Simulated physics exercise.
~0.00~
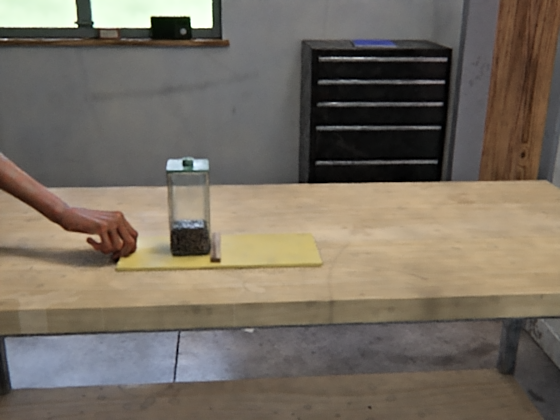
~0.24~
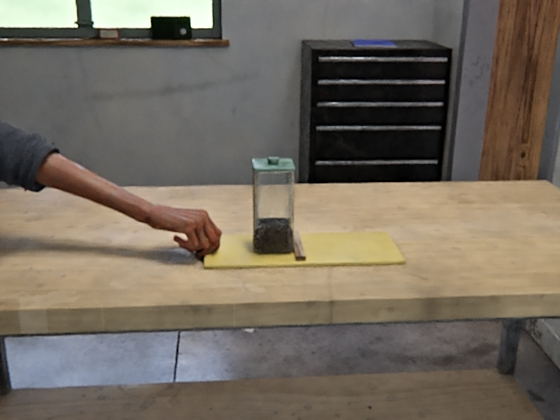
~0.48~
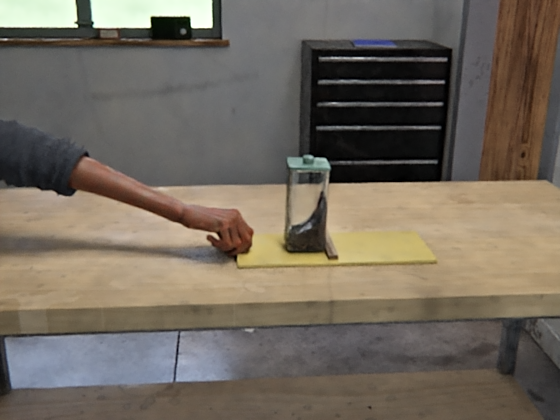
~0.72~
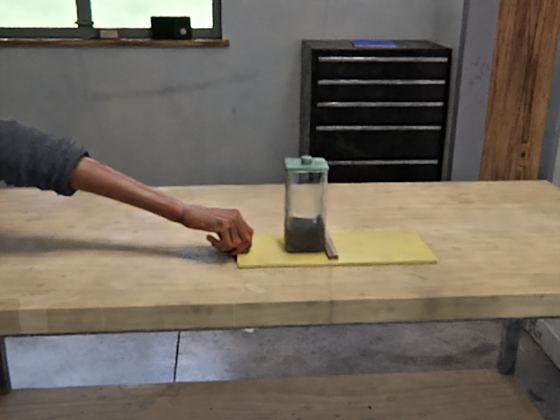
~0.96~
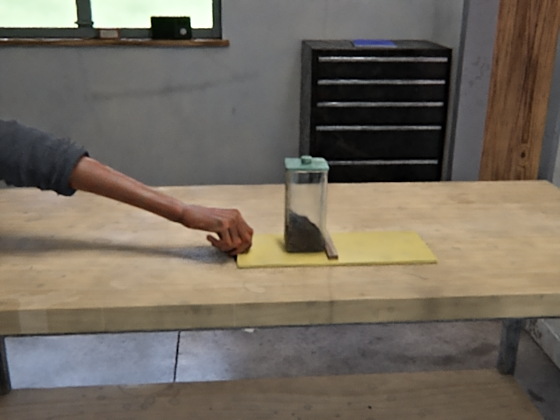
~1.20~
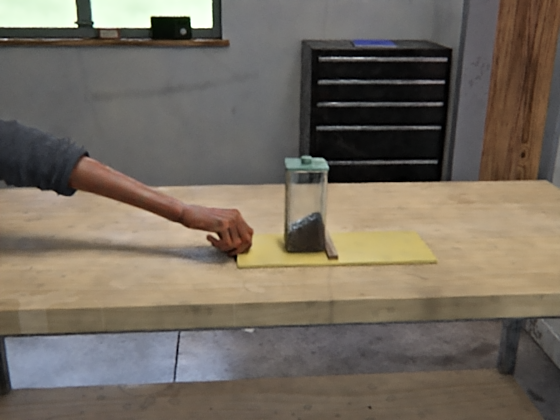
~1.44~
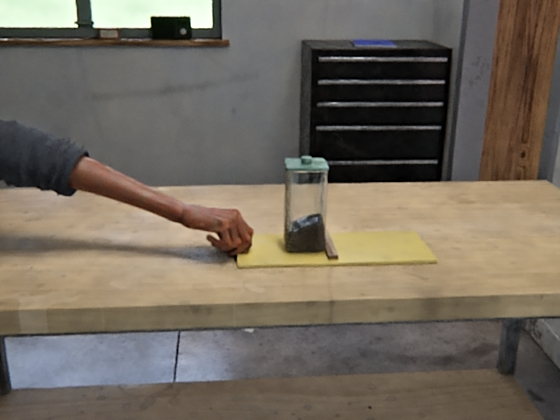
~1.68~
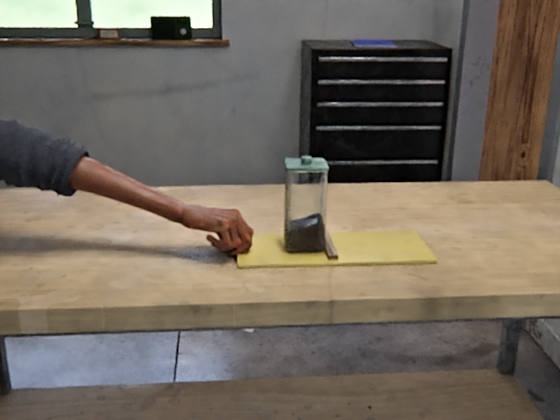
On a wooden workbench, a hand slides a yellow board rightward and stops, dark contents sloshing inside the still-upright square bottle.
